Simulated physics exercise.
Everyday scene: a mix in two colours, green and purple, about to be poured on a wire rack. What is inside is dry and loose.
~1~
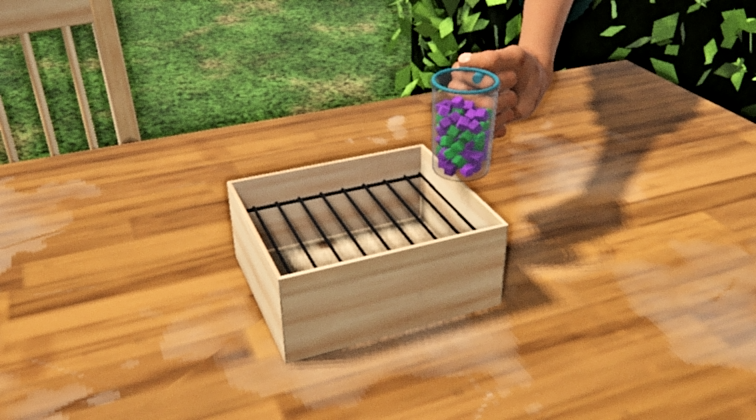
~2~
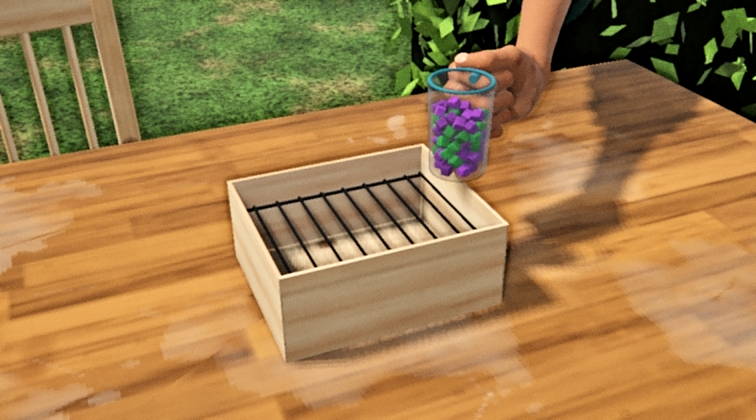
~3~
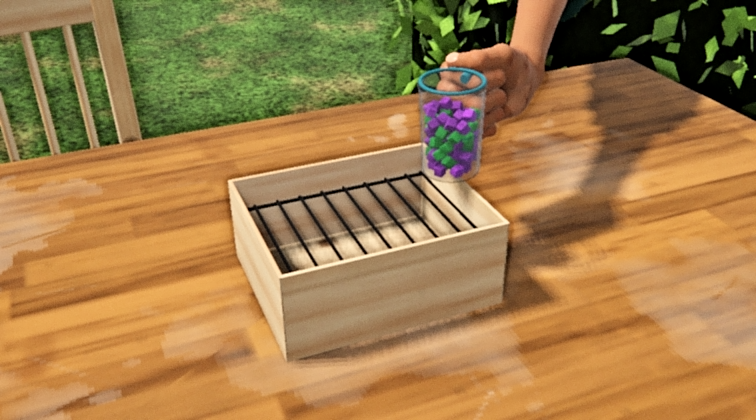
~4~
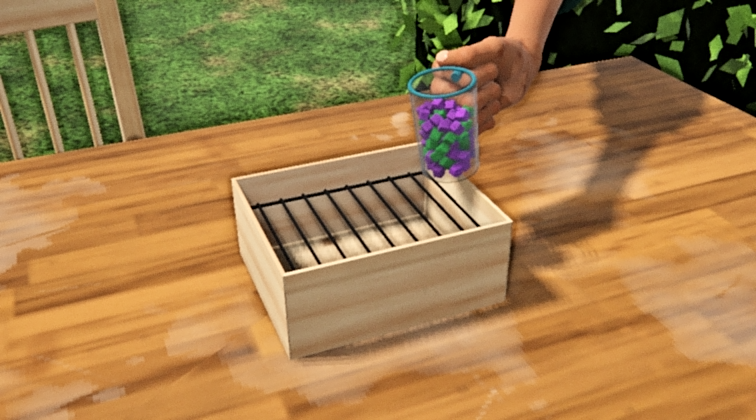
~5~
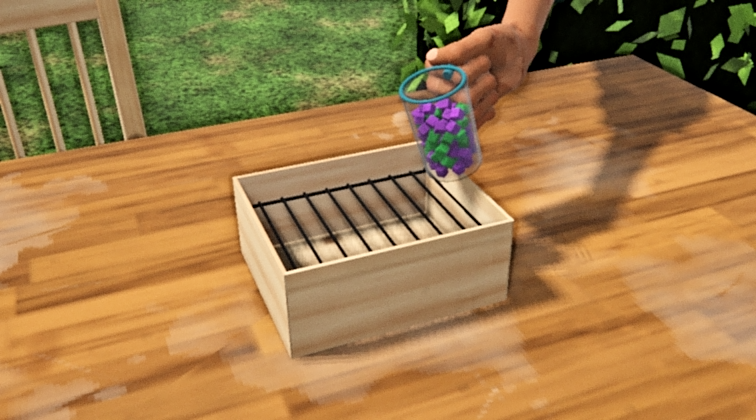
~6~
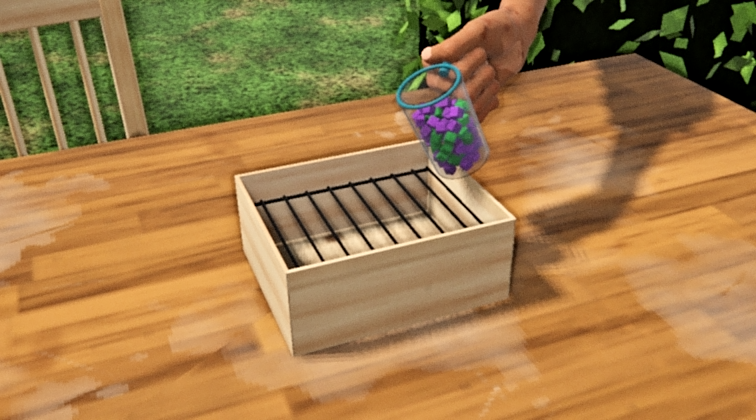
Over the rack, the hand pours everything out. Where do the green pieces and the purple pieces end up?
Here the green ones fall through, the purple ones fall through.
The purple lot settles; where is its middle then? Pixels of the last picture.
I'd say it settles close to (375, 275).
Then, 0.32 s after the last picture, green ones, all in the cup; purple ones, all in the cup.
Then, 0.73 s after the last picture, green ones, all in the cup; purple ones, all in the cup.
Then, 1.17 s after the last picture, green ones, most in the cup, a small part on or over the wires, a stray few under the rack; purple ones, most in the cup, a small part on or over the wires, a stray few under the rack.
At rest, green ones, all under the rack; purple ones, all under the rack.
